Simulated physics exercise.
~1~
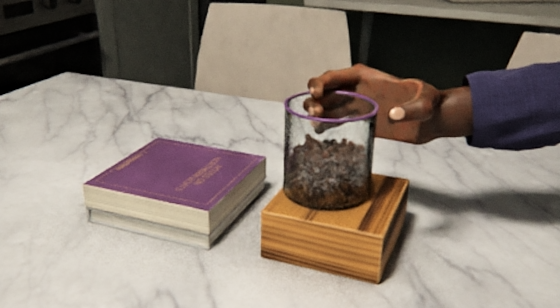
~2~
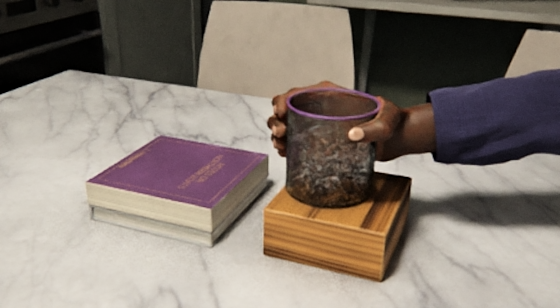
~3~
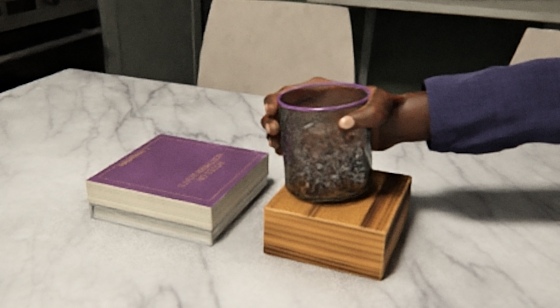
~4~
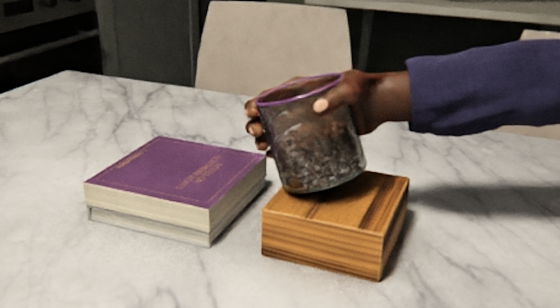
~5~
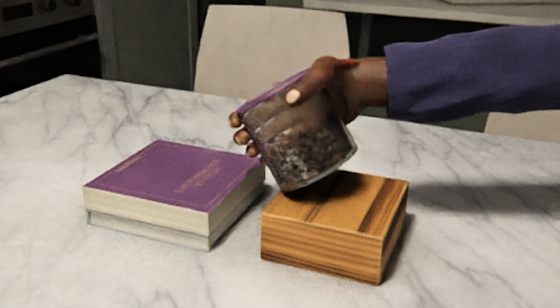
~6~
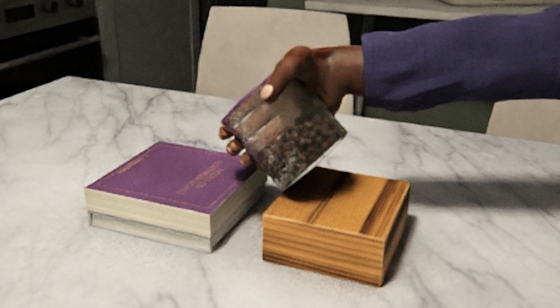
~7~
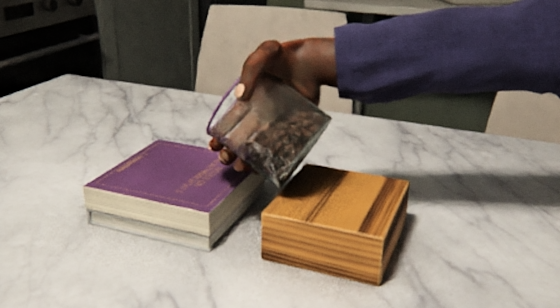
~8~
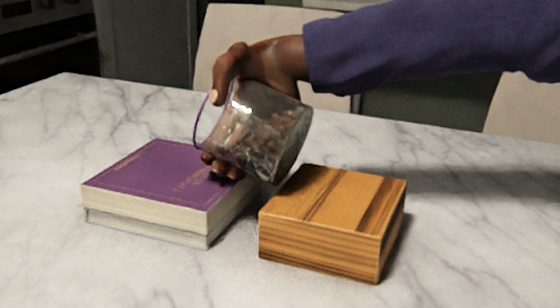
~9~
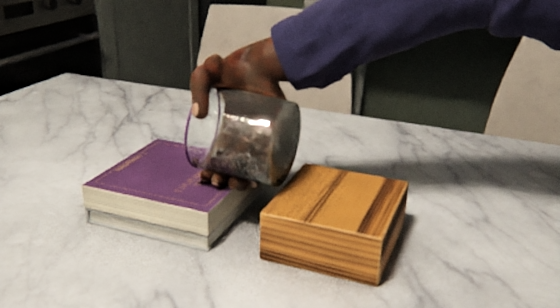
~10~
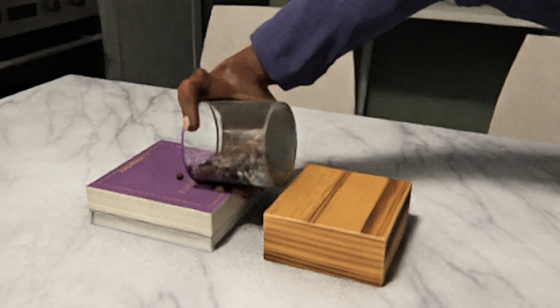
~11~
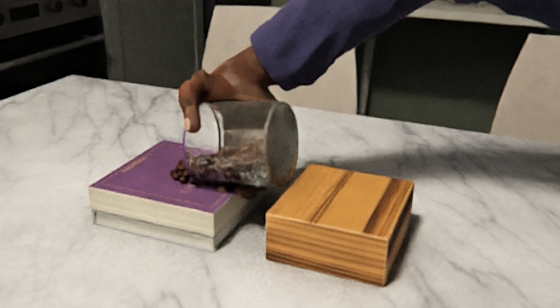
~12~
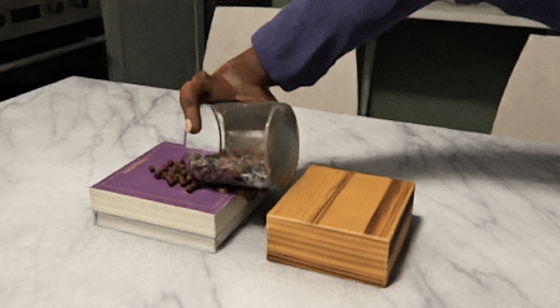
We see a hand grip a clear glass of small dark berries on a wooden block, lift it and tip it leftward until it rests sideways on a purple-covered book pile, where some of the berries tumble out onto the cover while most stay inside.
